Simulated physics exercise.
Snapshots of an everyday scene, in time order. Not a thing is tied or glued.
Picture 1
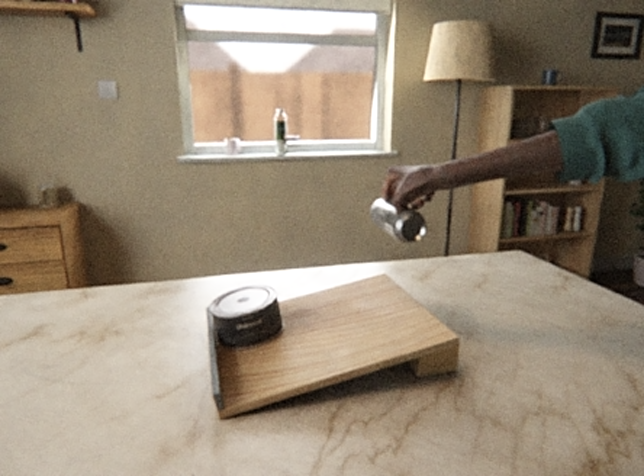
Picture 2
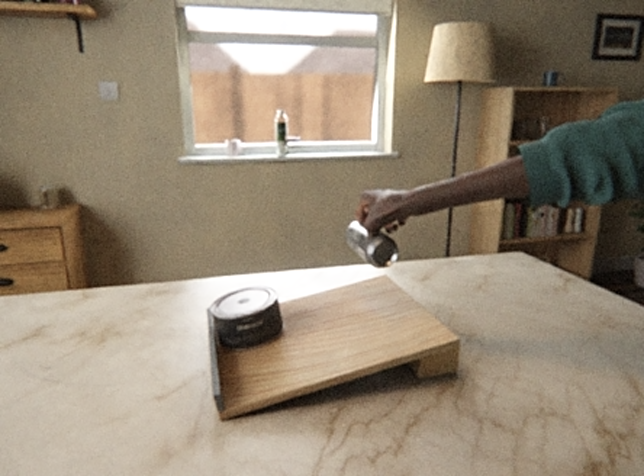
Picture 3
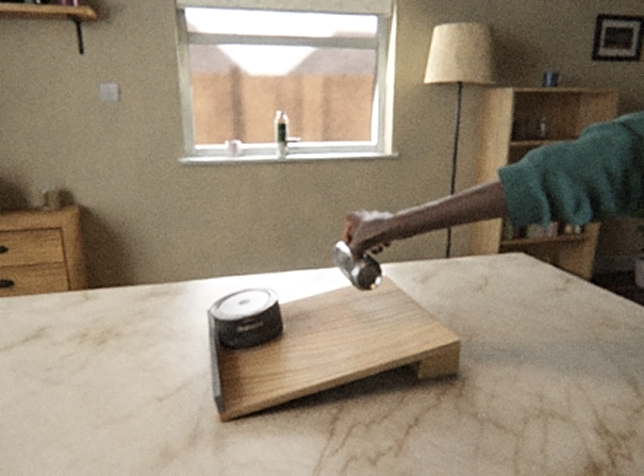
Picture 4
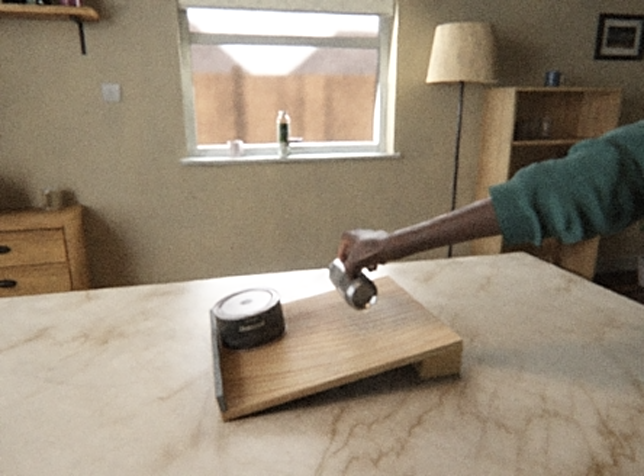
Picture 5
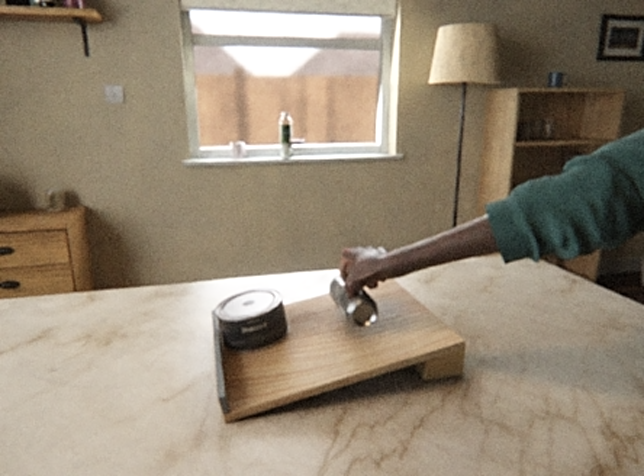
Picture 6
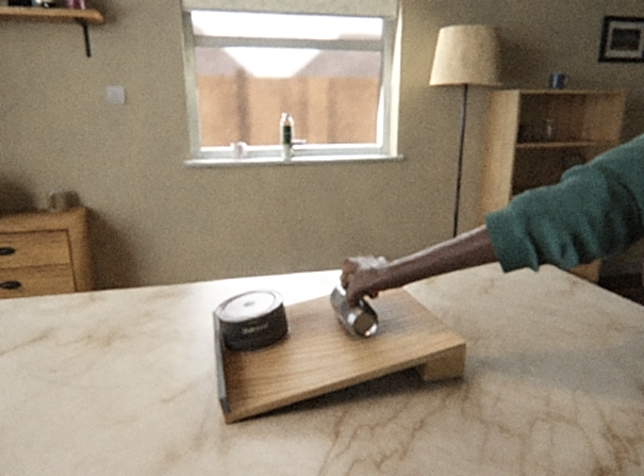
A hand in a green sleeve reaches in from the right, lowering a grey can leftward and down onto a tilted wooden board, where it rests, still held. The board sits on a marbled table, a black tub at its low left end, seen from slightly above and in front. Behind are a window, lamp, drawers and shelves in a room, and the view shifts very slightly.
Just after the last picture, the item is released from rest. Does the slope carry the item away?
Heads down the slope.
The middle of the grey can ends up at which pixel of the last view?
At about (299, 324).
Then, 0.40 s past the last view, grey can displaced about its own width near (329, 316).
Then, 0.50 s past the last view, grey can displaced about its own width near (311, 321).
Finally, moved from the start, grey can; black tub still in place. Final places as the last picture's camera would see them, grey can near (299, 324). The grey can goes downhill.
